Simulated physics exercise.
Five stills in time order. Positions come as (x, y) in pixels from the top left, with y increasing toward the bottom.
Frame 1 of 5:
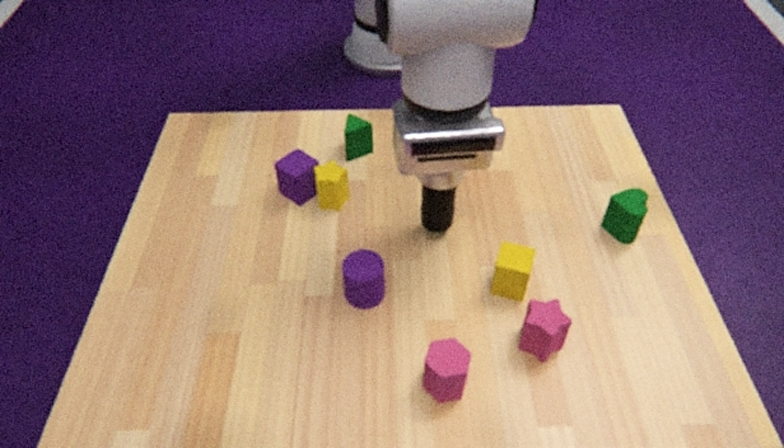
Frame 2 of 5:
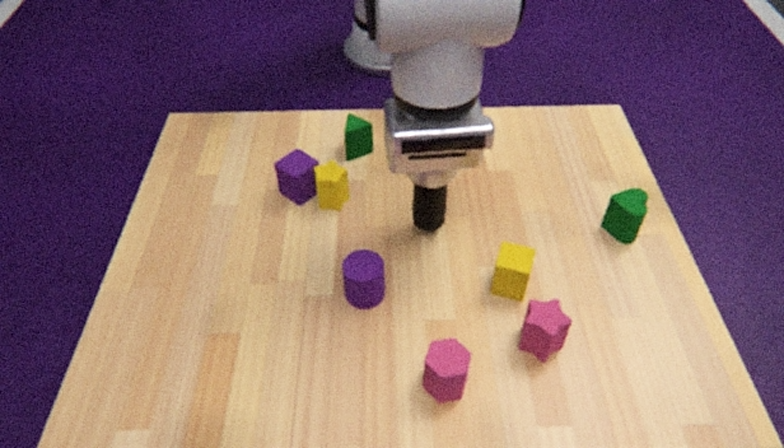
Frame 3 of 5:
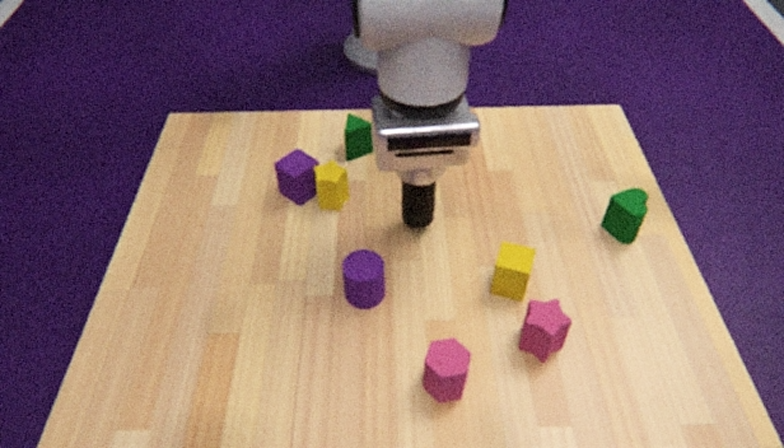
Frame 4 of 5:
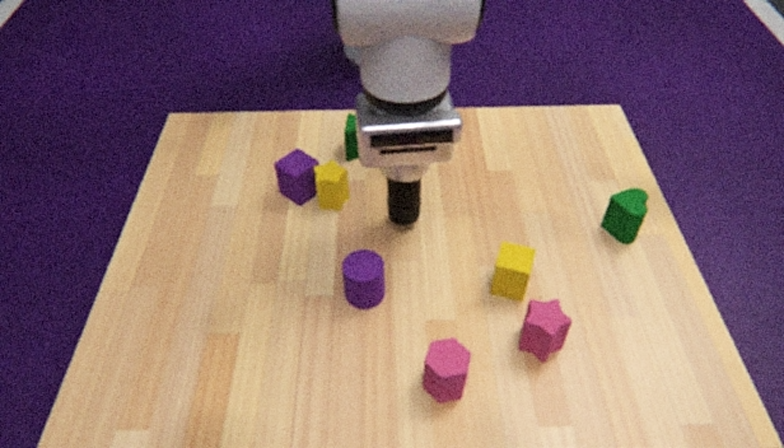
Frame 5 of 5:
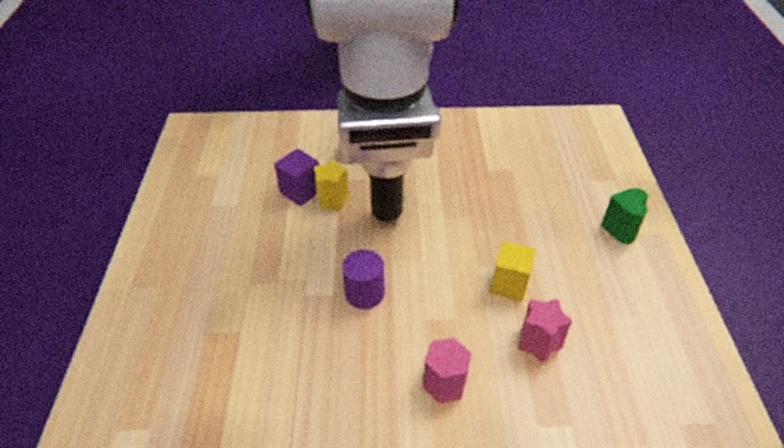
A robot arm with a black cylindrical tip glides slowly left above a wooden board of scattered purple, yellow, green and pink blocks, touching none of them, and its body gradually hides the green block near the back edge.
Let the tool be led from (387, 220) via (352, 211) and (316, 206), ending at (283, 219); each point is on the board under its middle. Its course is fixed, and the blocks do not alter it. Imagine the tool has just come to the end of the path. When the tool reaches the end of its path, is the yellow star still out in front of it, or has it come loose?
At the end of the path, the tool has already lost the yellow star, which lies beside or behind it.
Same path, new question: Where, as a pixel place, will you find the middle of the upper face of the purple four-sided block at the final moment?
It is going to be at (270, 151).
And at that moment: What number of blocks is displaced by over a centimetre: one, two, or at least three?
Put simply, two blocks are moved more than 1 cm.
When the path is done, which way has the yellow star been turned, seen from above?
From above, clockwise.
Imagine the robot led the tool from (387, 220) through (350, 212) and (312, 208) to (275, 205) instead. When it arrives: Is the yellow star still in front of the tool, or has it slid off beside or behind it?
The tool passes it.
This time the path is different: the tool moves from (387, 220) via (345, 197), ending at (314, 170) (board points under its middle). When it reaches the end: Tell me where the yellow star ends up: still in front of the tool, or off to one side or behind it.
I'd say it has come free.
What follows on the original path. One third of the way, tool (350, 202); yellow star (325, 170).
Two thirds of the way, tool (314, 197); purple four-sided block (273, 152), turned 15° anticlockwise; yellow star (301, 159), turned 40° clockwise.
At the end, tool (281, 211); purple four-sided block (270, 151); yellow star (298, 160), turned 55° clockwise; green three-sided block unmoved.
